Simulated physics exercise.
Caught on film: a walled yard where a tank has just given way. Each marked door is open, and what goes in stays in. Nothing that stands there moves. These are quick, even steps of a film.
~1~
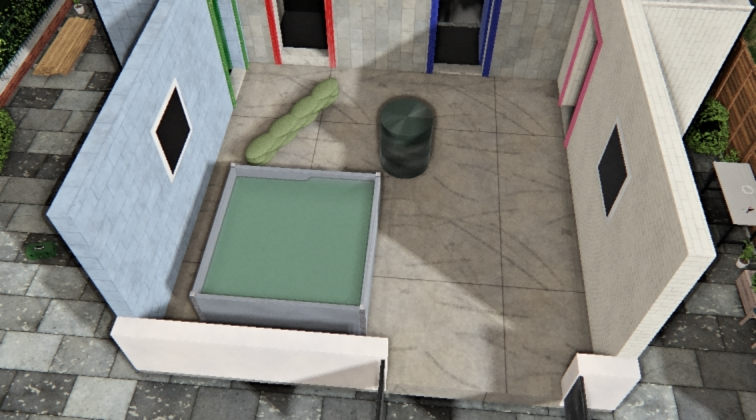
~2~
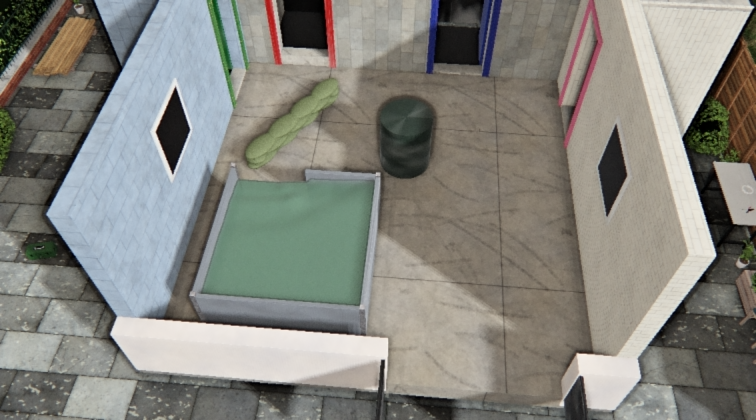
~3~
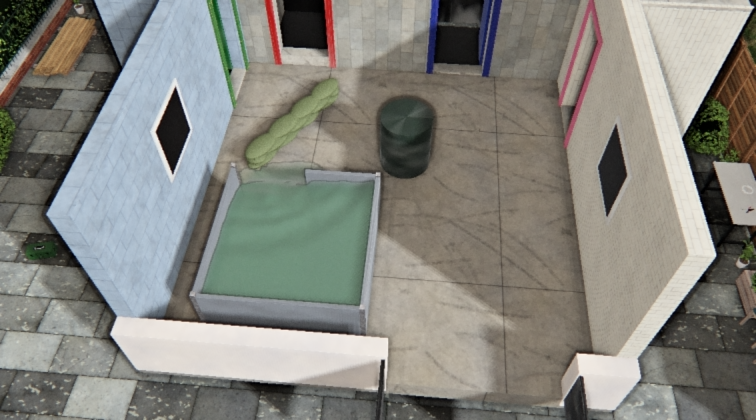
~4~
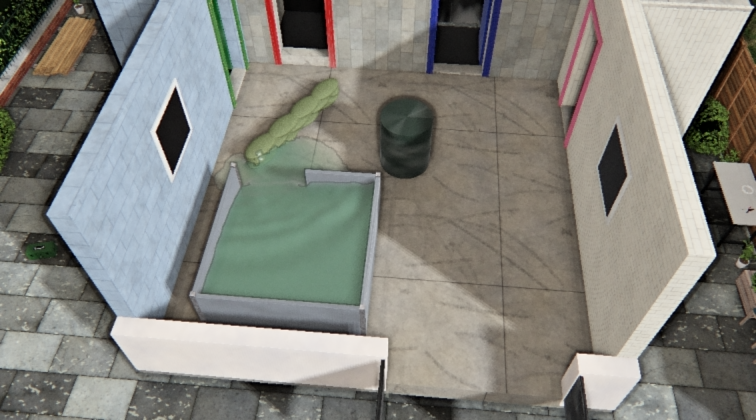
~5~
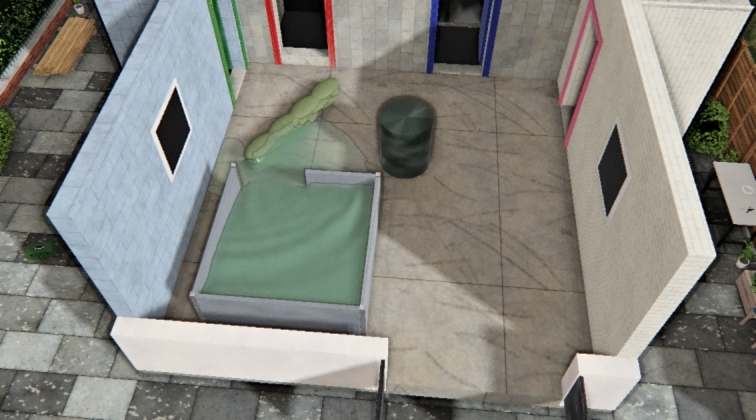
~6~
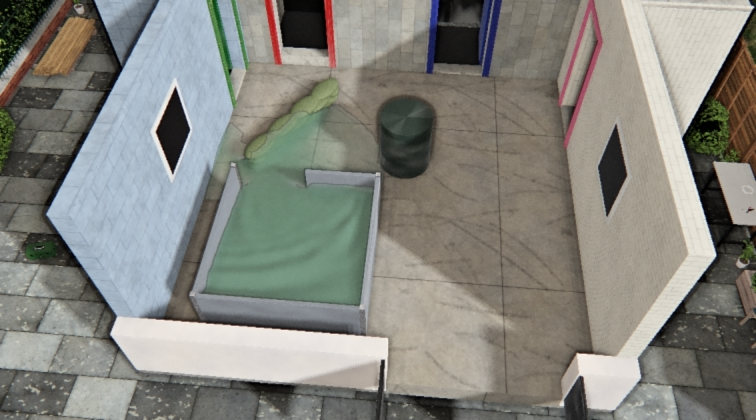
A large square tank of green water with pale grey walls stands at the left of a walled yard, seen from high above. Behind it lie a twisted green roll and a dark green barrel on the stained stone floor, between a blue wall and a cream one. Part of the tank's far side opens, and water pours out, spreading around the roll while the surface ripples.
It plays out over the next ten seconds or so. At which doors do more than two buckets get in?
In the end: The blue door takes more than that; the pink door takes more than that; the green door takes more than that; the red door stays under that.
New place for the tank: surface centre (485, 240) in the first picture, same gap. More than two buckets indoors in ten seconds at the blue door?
In short: Blue floods.
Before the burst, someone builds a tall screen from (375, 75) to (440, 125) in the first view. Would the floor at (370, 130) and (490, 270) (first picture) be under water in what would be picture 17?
As listed: Awash, free of water.
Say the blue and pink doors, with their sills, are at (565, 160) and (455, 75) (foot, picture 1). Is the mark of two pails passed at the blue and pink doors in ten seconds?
The blue door passes that mark; the pink door passes that mark.
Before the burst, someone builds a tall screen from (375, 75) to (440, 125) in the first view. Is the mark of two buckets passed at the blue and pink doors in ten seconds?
One by one: Blue door holds; pink door is over.
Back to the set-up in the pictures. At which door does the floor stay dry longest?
Last comes the door marked pink.
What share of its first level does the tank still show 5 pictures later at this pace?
Near 72 in a hundred.
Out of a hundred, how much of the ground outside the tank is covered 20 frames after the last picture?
About 55 per cent.
A moment on, water covers 25 % of the floor; the blue door not reached, the pink door not reached, the green door wet at the sill, nothing in, the red door not reached.
Next, water covers 45 % of the floor; the blue door under two buckets in, the pink door not reached, the green door wet at the sill, nothing in, the red door wet at the sill, nothing in.
Then, water covers 55 % of the floor; the blue door far over two buckets in, the pink door over two buckets in, the green door under two buckets in, the red door wet at the sill, nothing in.
Later, water covers 85 % of the floor; the blue door far over two buckets in, the pink door far over two buckets in, the green door under two buckets in, the red door wet at the sill, nothing in.
In the end, water covers 95 % of the floor; the blue door far over two buckets in, the pink door far over two buckets in, the green door over two buckets in, the red door wet at the sill, nothing in.
